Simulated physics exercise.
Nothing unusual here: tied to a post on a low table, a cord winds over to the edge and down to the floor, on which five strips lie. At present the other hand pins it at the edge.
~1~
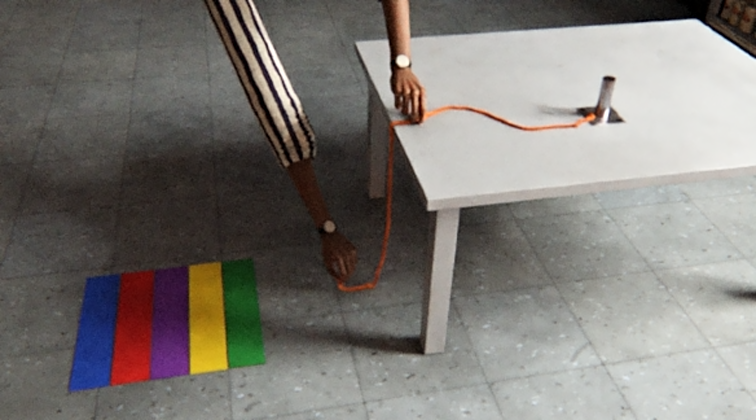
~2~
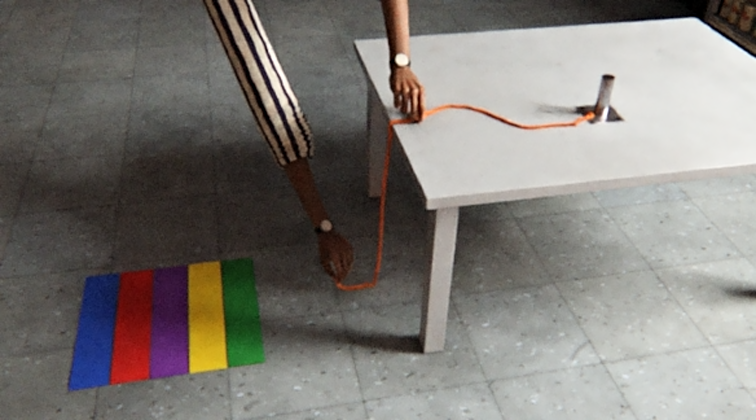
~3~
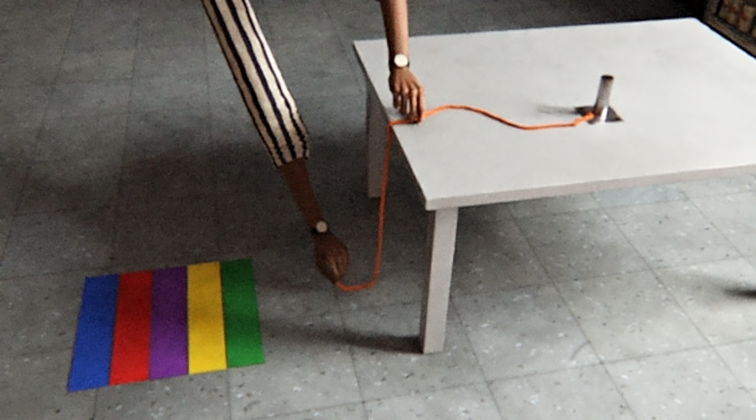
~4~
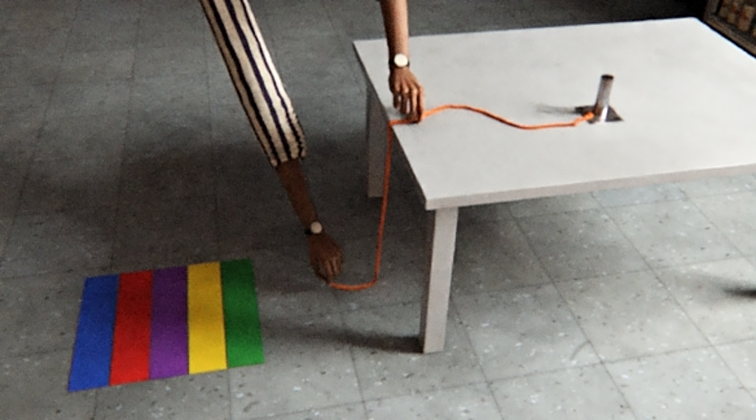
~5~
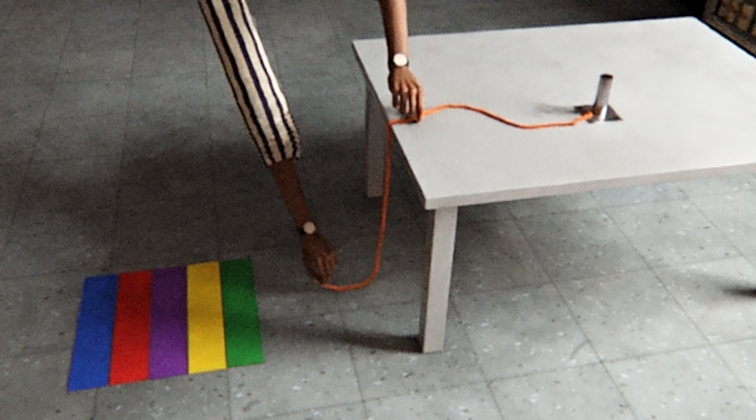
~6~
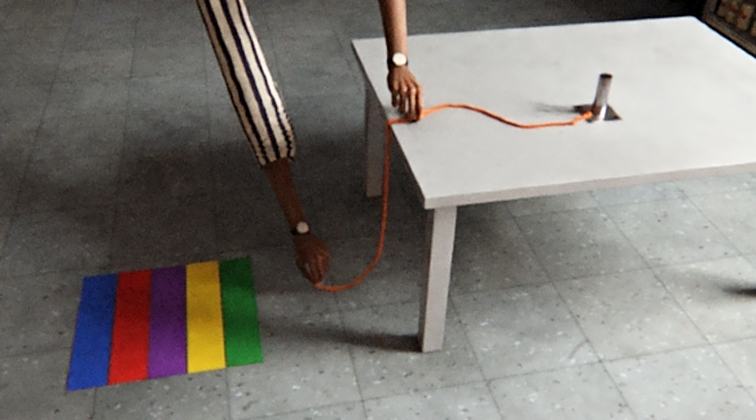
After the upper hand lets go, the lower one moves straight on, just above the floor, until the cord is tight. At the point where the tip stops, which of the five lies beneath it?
The purple strip lies beneath it.
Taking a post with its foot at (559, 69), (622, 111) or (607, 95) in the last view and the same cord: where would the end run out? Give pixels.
Try by try: (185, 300), (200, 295) and (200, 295).
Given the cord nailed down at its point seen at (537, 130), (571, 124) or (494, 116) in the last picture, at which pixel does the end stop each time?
Pixel spots, one per try: About (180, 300), (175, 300), (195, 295).
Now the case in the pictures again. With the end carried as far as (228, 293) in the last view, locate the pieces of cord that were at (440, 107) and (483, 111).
The first ends at (412, 121) and the second at (459, 118).
Early on, end near (228, 293); over green.
Midway, end near (188, 298); over yellow.
At the end of the slack, end near (165, 301); over purple. Over purple.
